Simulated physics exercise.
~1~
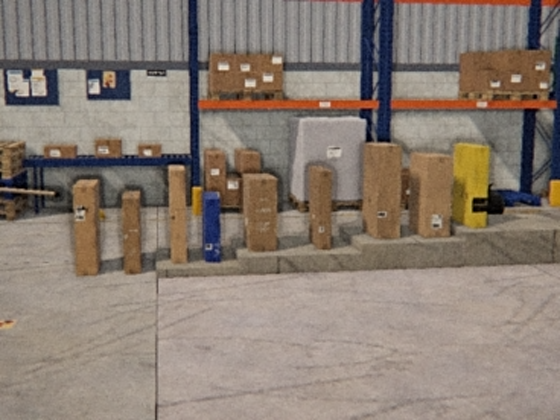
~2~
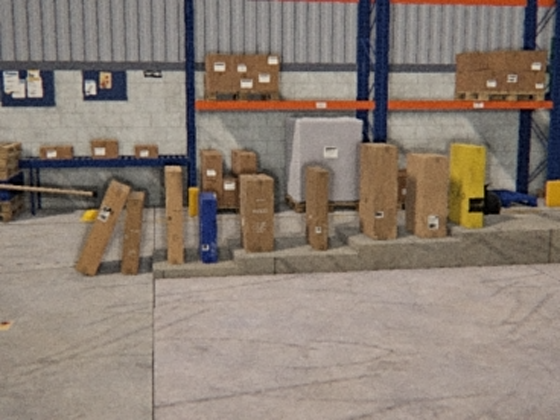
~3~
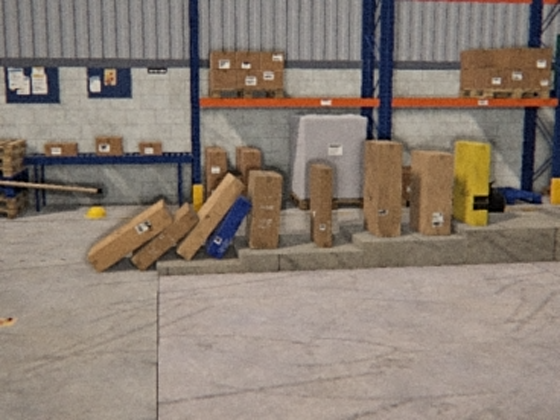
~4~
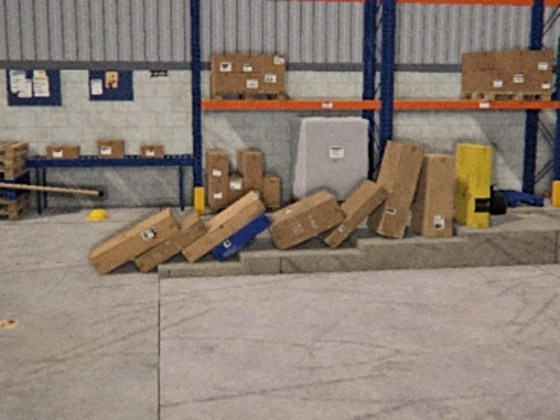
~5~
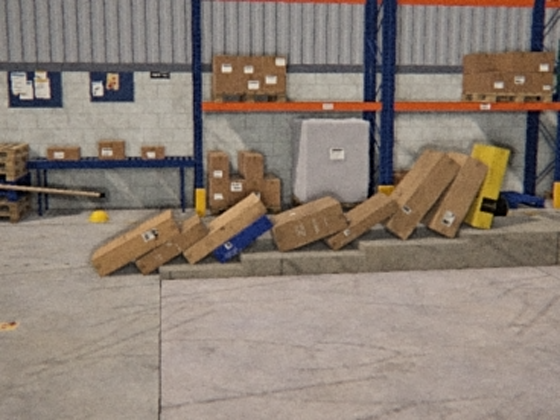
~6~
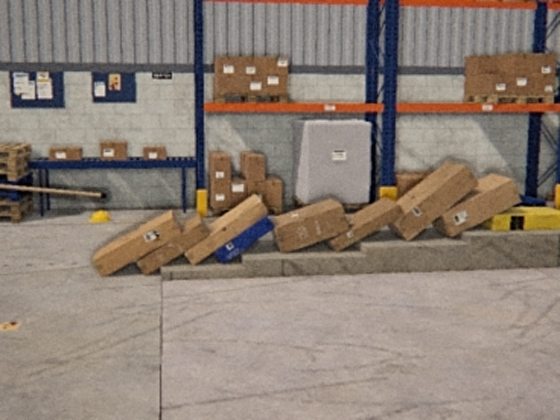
In a warehouse, a row of upright cartons topples rightward one after another until all are down.
